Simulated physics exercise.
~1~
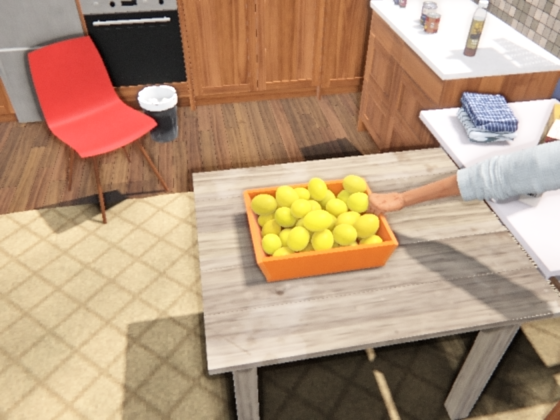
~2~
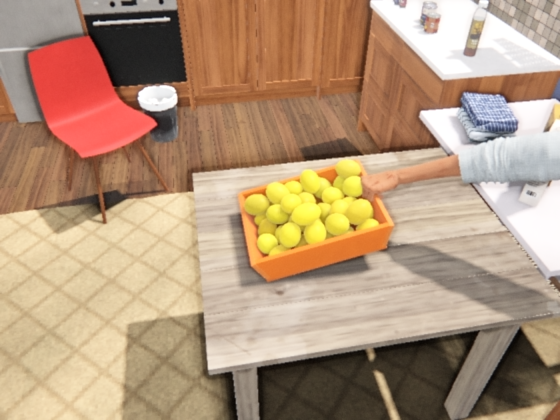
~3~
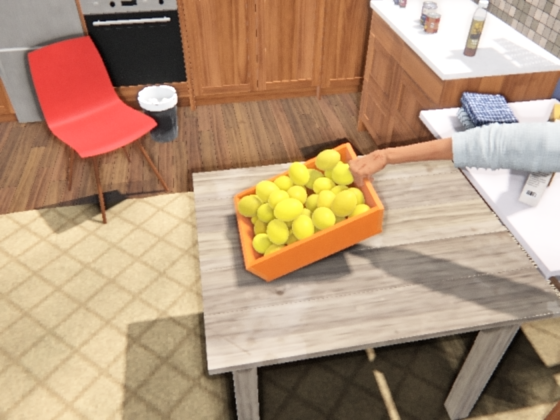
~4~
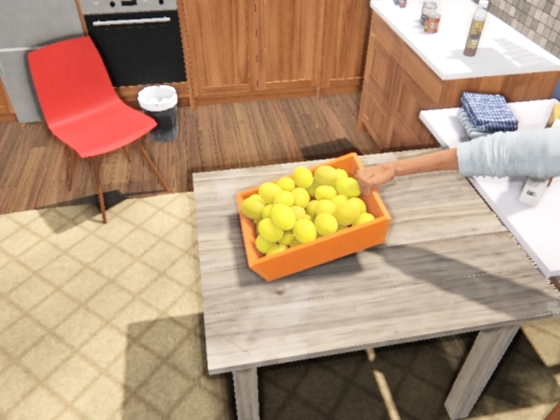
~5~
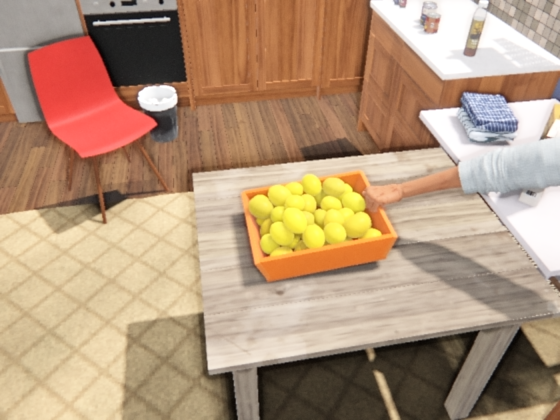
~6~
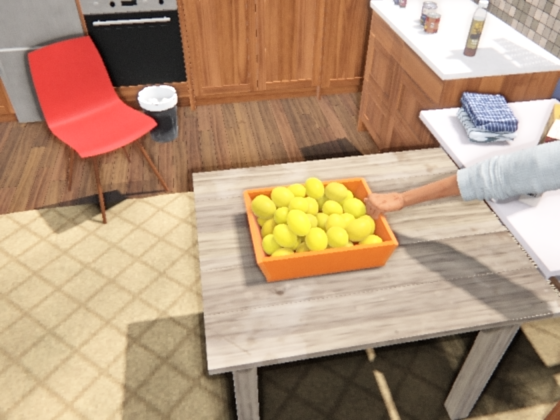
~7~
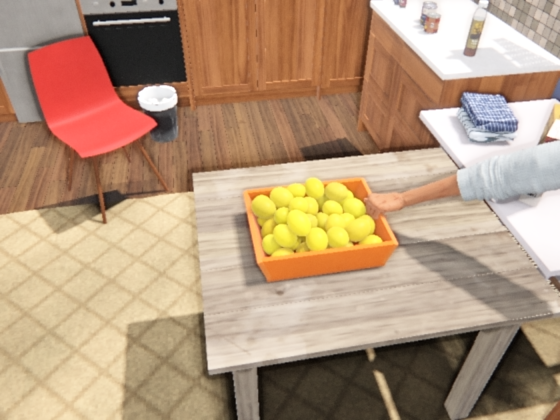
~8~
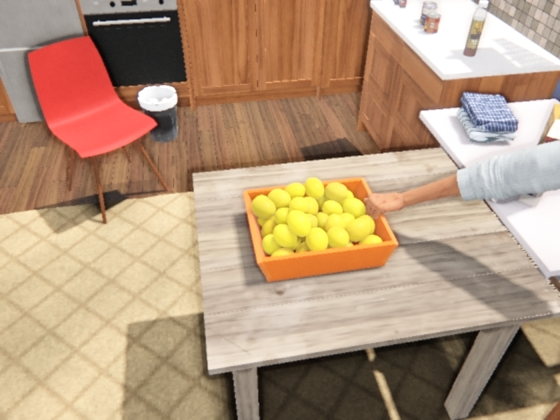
A hand tips an orange basket of yellow lemons left, then lowers it flat, still full.
